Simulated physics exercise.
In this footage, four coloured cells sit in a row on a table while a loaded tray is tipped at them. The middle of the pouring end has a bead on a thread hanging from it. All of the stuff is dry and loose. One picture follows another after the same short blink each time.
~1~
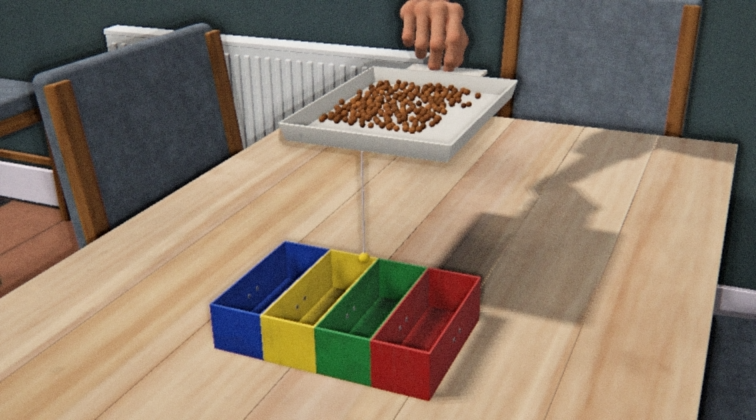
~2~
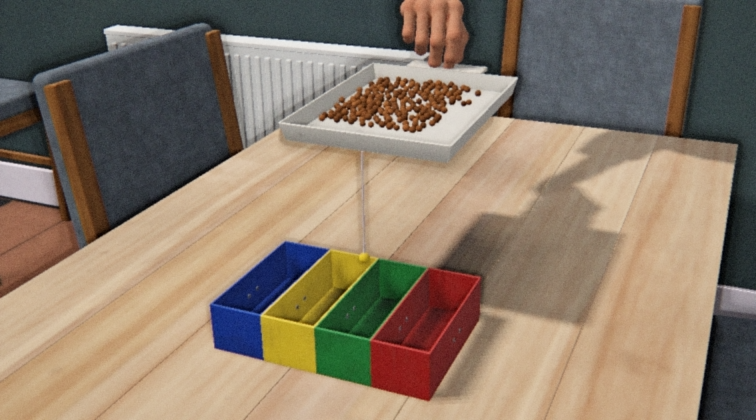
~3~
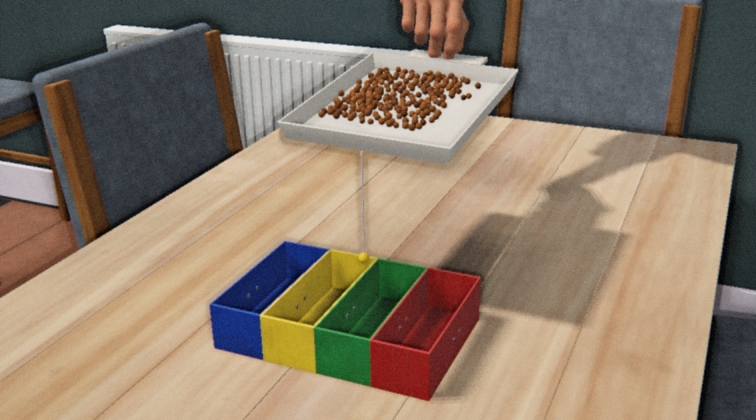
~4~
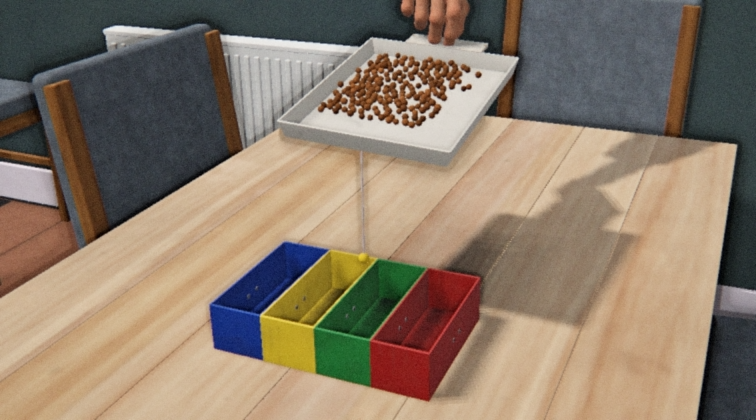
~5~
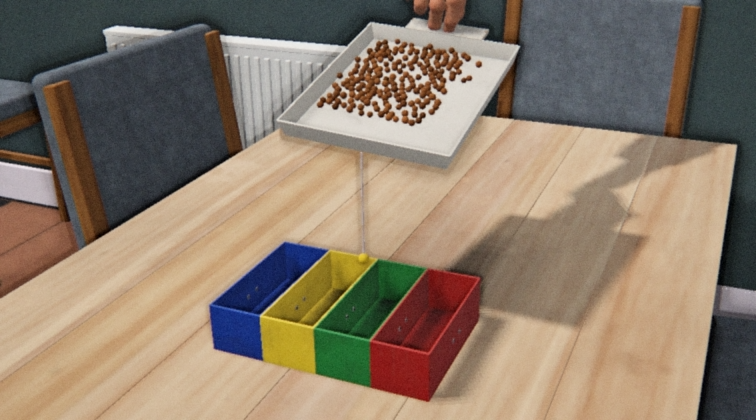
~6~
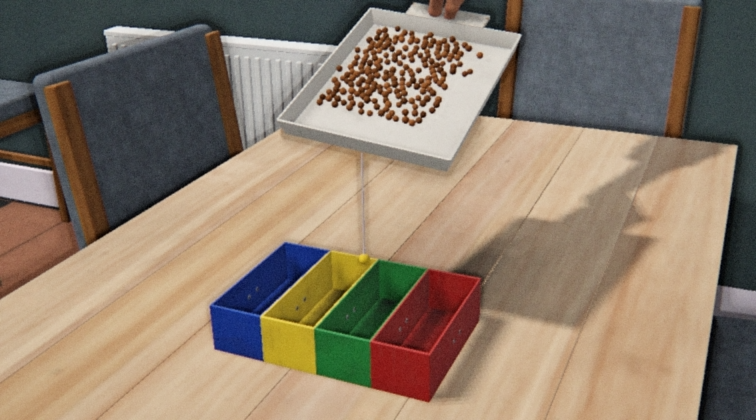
A white tray loaded with small brown balls hangs over a pale wooden table, seen from slightly above in a room with grey chairs and a white radiator. Below it, blue, yellow, green and red open boxes sit in a row from left to right, near a yellow bead on a thread. A hand gradually raises the tray's far side, the balls barely shift, and the camera stays still.
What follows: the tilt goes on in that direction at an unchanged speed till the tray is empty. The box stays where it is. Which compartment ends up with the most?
The red one.
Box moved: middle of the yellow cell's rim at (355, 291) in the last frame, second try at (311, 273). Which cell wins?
The green one, then red.
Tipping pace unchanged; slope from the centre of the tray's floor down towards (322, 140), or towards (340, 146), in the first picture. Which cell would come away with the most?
The blue one, then the cell in blue.
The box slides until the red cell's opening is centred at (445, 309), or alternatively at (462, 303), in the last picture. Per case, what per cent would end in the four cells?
About 100 and 100 per cent.
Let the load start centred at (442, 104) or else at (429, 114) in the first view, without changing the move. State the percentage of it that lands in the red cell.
Close to 80 per cent, followed by close to 80 per cent.
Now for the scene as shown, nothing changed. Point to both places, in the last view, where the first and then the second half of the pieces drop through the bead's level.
Near (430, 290) to start, and near (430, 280) afterwards.
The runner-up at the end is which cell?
The green cell.
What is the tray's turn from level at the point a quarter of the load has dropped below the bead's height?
About 80° of tilt.
Soon after the last picture, tray tipped steeply; most on the tray; a small part in the red cell; a small part falling or outside the box.
A little later, tray tipped right over; about a quarter on the tray; about a third in the red cell; a small part in the green cell; a stray few in the yellow cell; about a third falling or outside the box.
Later still, tray tipped past a quarter turn; about two thirds in the red cell; about a quarter in the green cell; a stray few in the yellow cell; a small part falling or outside the box.
At rest, tray tipped past a quarter turn; about two thirds in the red cell; about a quarter in the green cell; a stray few in the yellow cell; none in the blue cell; a small part outside the box.
